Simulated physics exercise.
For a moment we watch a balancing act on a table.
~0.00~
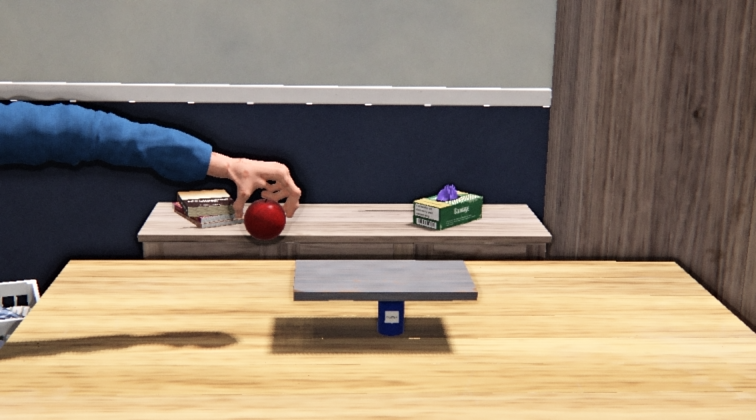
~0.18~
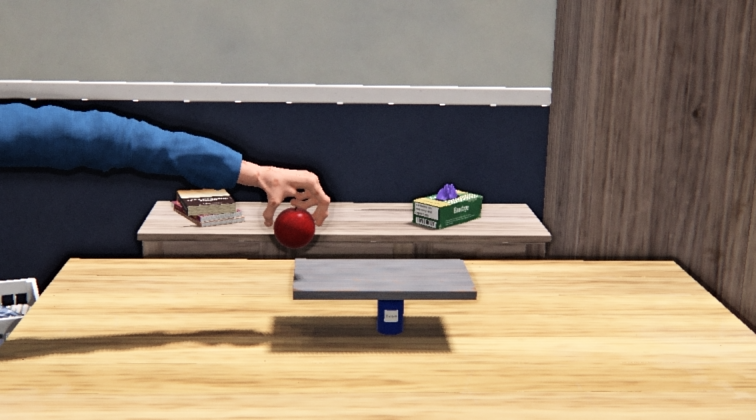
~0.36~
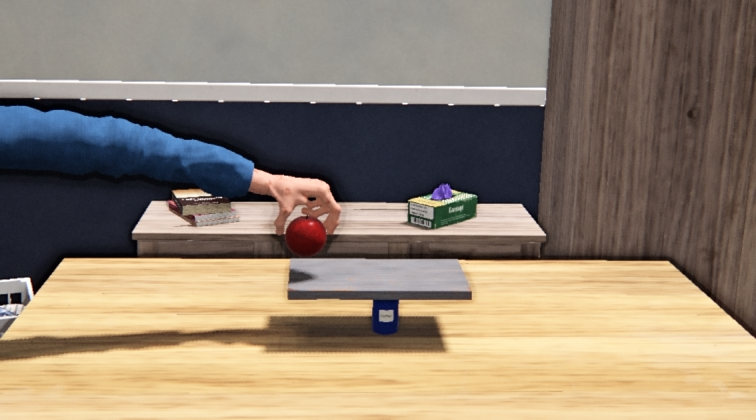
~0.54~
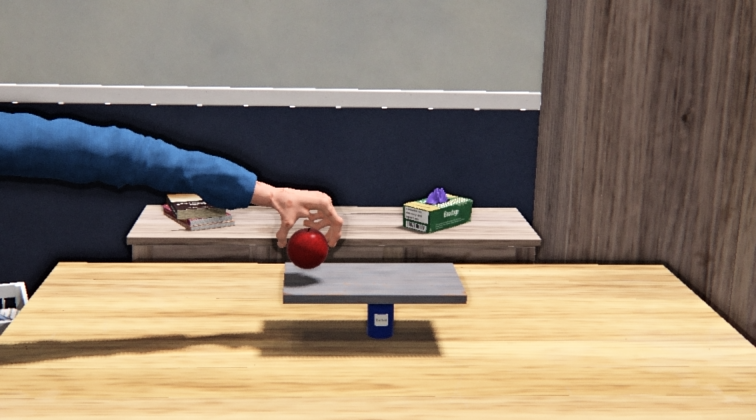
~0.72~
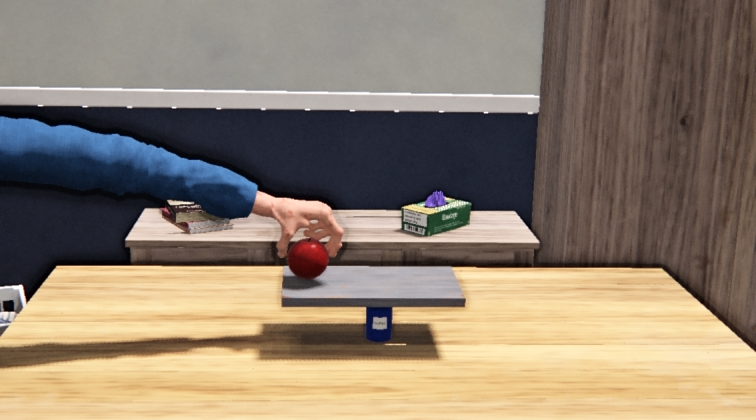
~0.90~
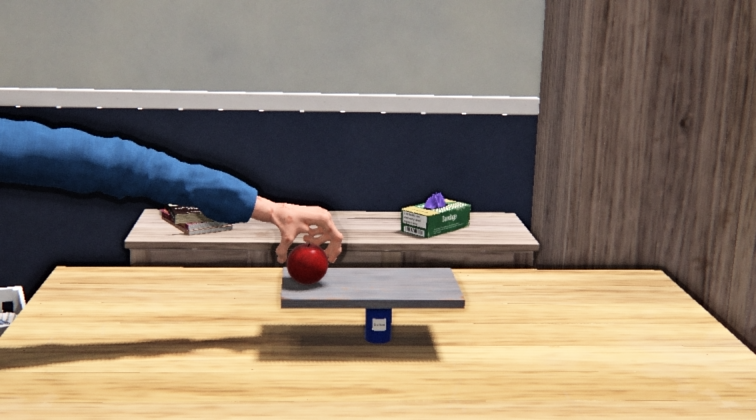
Red apple held in a blue-sleeved hand moving right, then lowering onto the left end of a grey board on a blue can.
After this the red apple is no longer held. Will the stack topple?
Yes, it topples.
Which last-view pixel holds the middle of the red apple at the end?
End position: Approximately (225, 321).
After 1.30 s, red apple now fallen; grey board turned 35° from how it was put.
After 1.50 s, grey board turned 28° from how it was put.
In the end (2.2 s), fallen, red apple and grey board; blue shaker unmoved. At the end, from the last picture's camera, red apple near (225, 322). The stack loses its balance.
